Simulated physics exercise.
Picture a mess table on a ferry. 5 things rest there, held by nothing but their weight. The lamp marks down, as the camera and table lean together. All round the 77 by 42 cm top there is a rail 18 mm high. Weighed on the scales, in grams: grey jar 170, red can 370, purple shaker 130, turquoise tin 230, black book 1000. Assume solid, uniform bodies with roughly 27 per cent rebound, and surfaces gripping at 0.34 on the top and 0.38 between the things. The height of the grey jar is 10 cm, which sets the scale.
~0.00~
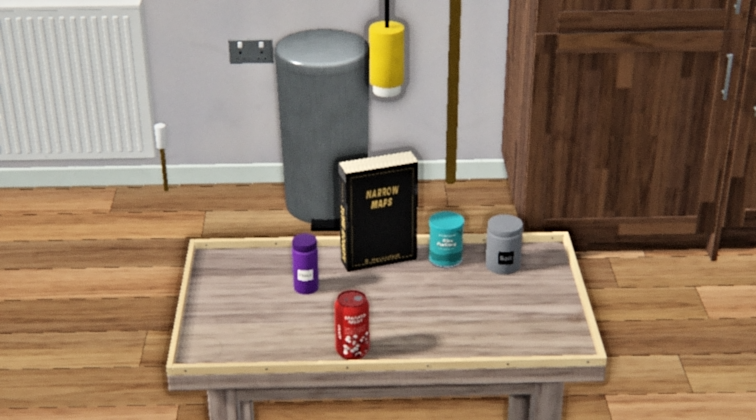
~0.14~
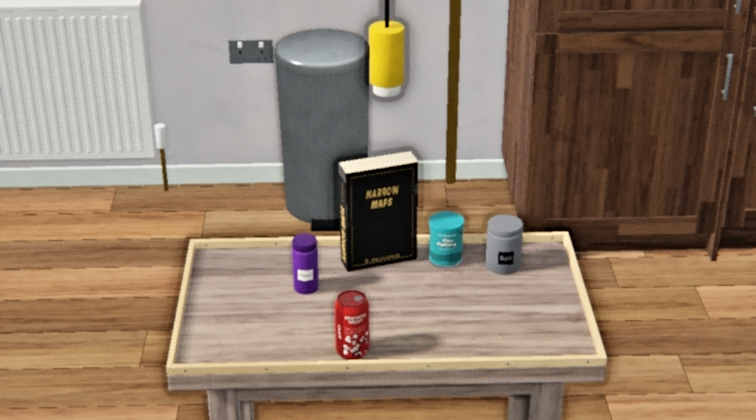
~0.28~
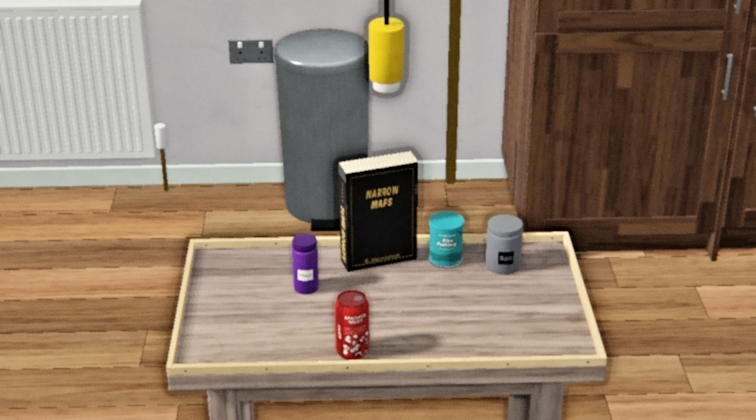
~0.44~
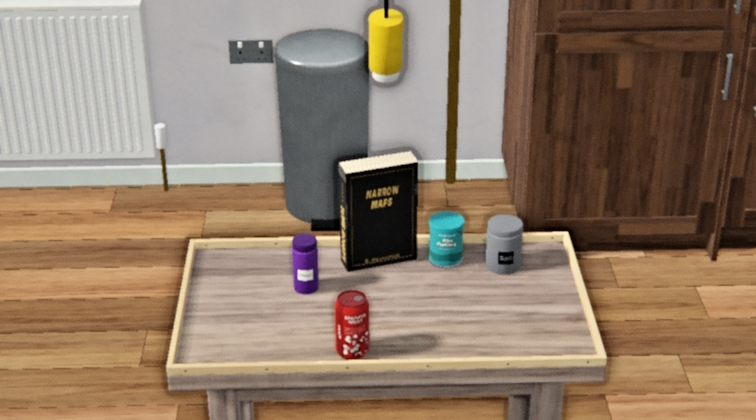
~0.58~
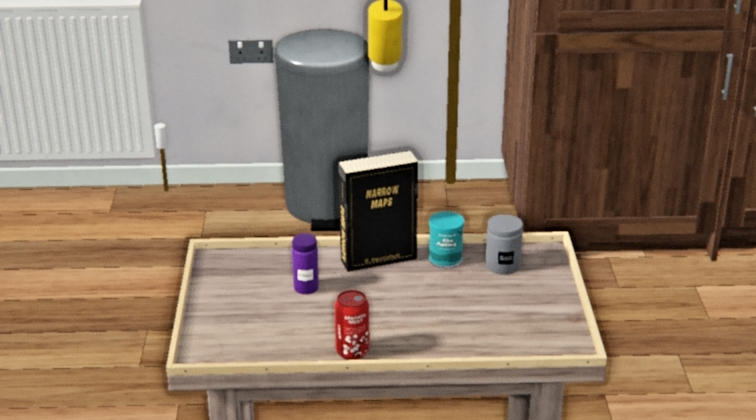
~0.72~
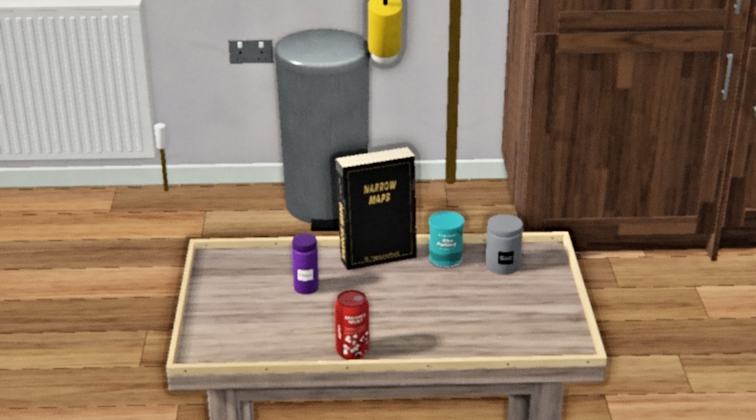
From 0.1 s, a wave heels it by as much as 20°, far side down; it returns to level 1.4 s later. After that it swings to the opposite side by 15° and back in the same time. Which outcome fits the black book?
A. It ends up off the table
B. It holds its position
It ends up off the table.
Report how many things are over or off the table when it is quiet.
1 of them.
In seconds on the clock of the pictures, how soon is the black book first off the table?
Time: Roughly 0.9 s.
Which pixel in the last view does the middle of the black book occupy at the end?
It finishes at roughly (301, 407).
By 1.12 s, boat heeled 11°, far side down; black book now off the table.
By 1.42 s, boat level.
When it is over (3.4 s), off the table, black book; the other 4 within 5 cm of the start. In the last view, black book near (301, 407).
